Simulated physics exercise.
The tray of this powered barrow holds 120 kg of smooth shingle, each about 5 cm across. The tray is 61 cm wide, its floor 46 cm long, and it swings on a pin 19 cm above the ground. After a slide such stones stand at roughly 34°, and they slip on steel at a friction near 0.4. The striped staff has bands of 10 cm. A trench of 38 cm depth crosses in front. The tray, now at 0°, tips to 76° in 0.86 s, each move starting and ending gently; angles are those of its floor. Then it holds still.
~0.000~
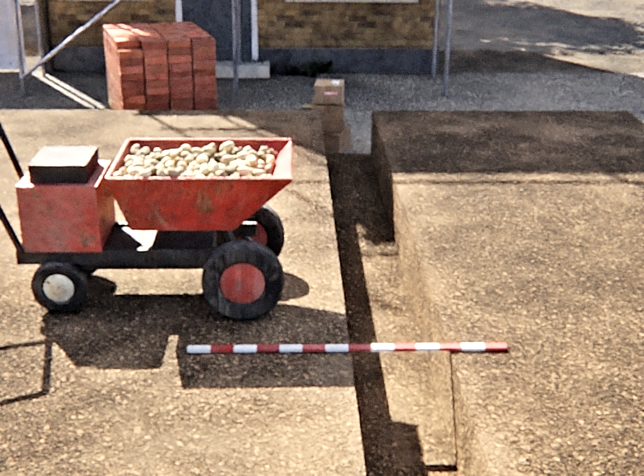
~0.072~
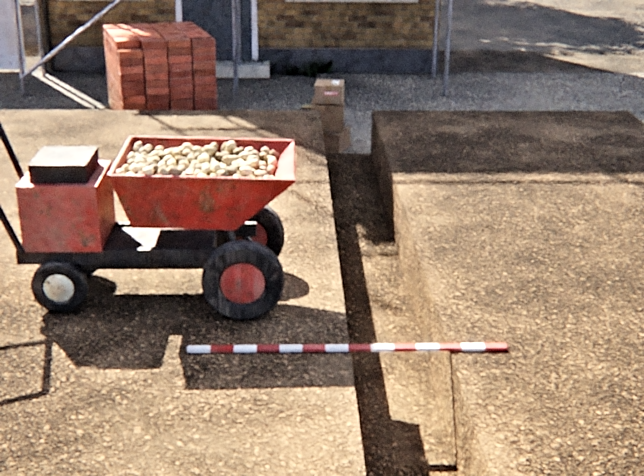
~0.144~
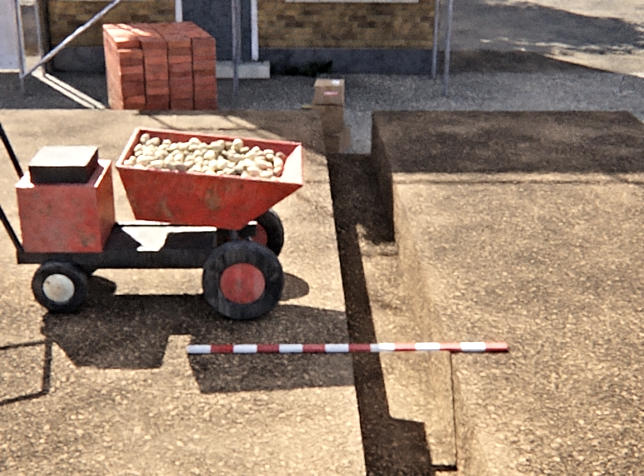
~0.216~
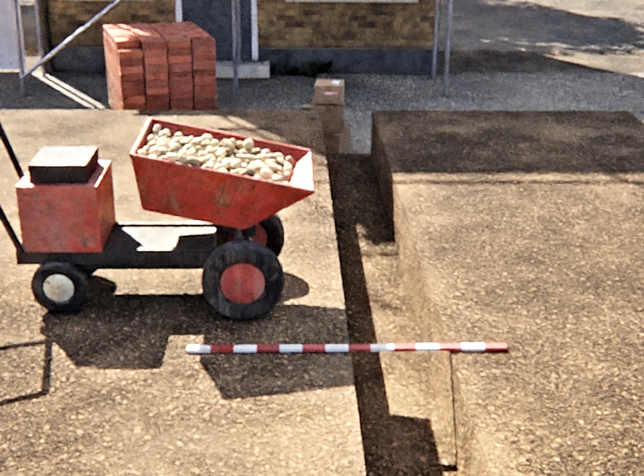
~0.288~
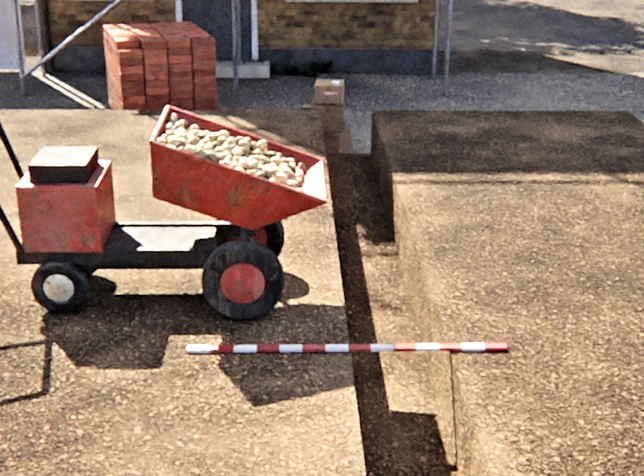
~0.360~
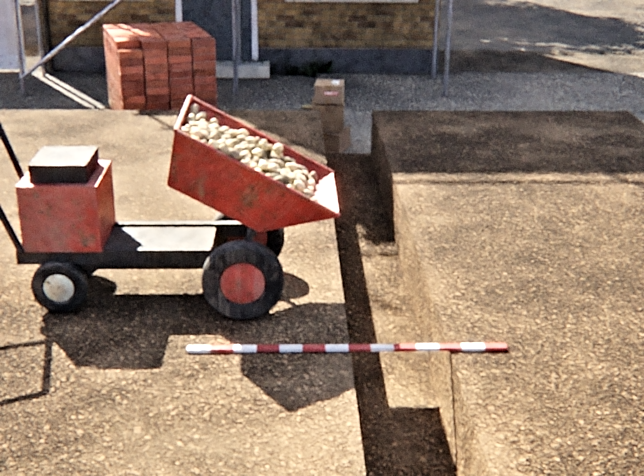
A red powered barrow with black wheels stands at left on sunlit brown gravelly ground, seen from the side and slightly above by a still camera. Its tray holds pale, smooth stones, with a red-and-white striped staff and a trench to the right and stacked red bricks behind. The tray tilts steadily down to the right, its back end rising, while the barrow stays in place.
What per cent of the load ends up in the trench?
Roughly 99 per cent ends in the trench.
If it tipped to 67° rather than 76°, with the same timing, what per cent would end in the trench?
Then about 90 per cent.
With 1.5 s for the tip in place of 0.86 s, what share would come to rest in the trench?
Then about 100 per cent.
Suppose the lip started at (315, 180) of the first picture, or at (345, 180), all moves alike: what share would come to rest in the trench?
Near 80 per cent from the first place, 40 from the second.
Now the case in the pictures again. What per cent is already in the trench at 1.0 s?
About 70 per cent by then.
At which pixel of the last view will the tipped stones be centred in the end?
Their middle is at about (393, 348).
After 0.6 s the floor is at 64°; 100 % in the tray; the foremost stones are at (368, 251).
After 1.0 s the floor is at 76°; 31 % in the tray, 68 % in the trench; the foremost stones are at (431, 298).
After 1.3 s the floor is at 76°; 1 % in the tray, 99 % in the trench, 1 % past the trench; the foremost stones are at (450, 305).
After 3.3 s the floor is at 76°; 0 % in the tray, 99 % in the trench, 1 % past the trench; the foremost stones are at (458, 318).
